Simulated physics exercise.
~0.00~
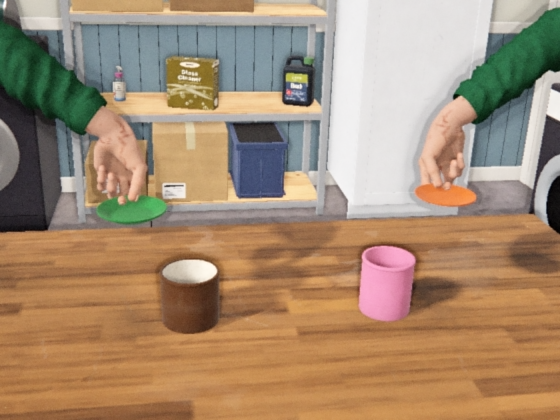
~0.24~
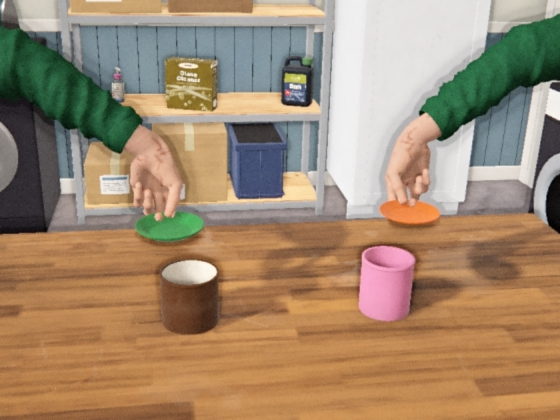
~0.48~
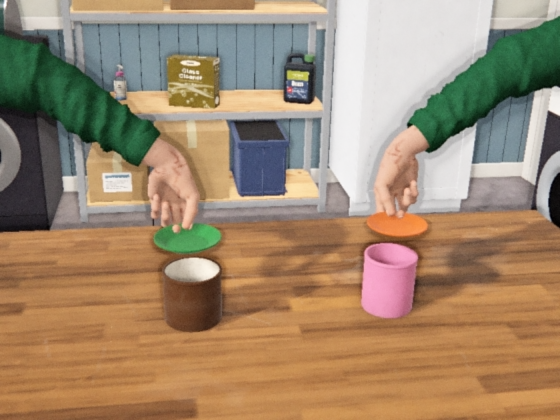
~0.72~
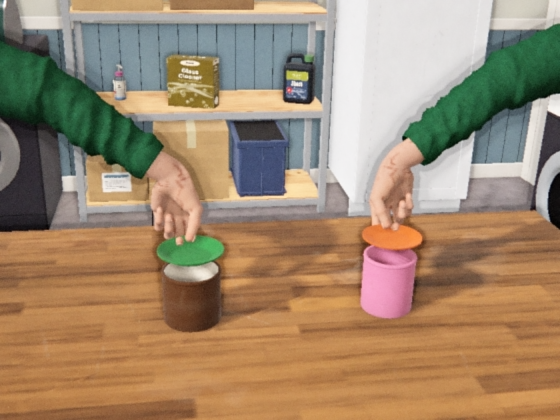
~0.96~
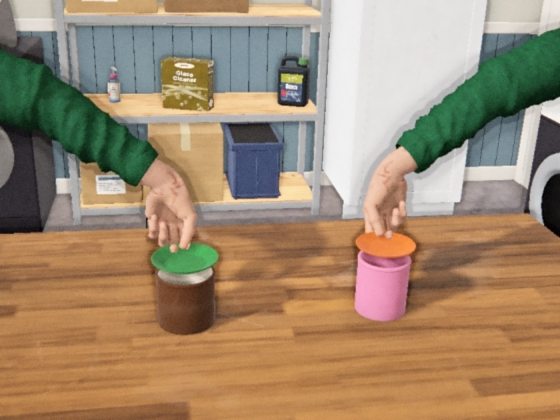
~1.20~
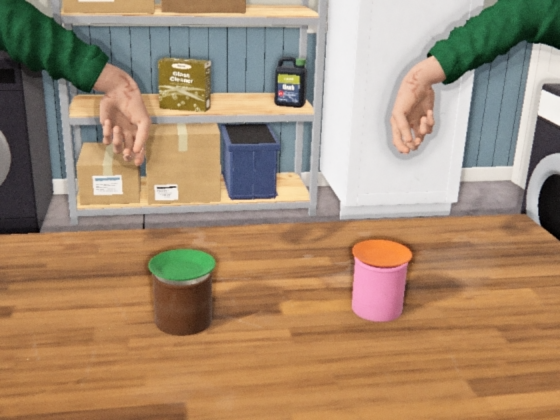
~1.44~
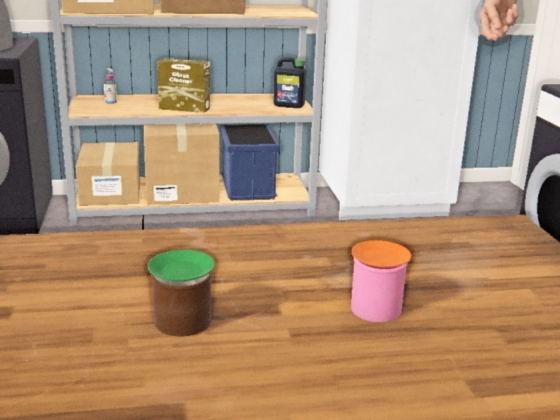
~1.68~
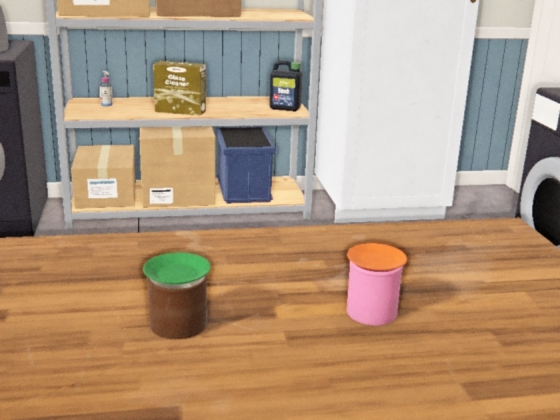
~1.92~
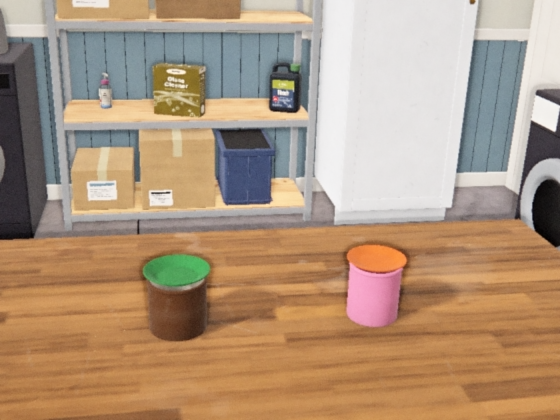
In this clip, two hands in green sleeves lower a green disc over a brown container on the left and an orange disc over a pink one on the right, then let go and withdraw, leaving each disc resting on the rim and covering the opening.
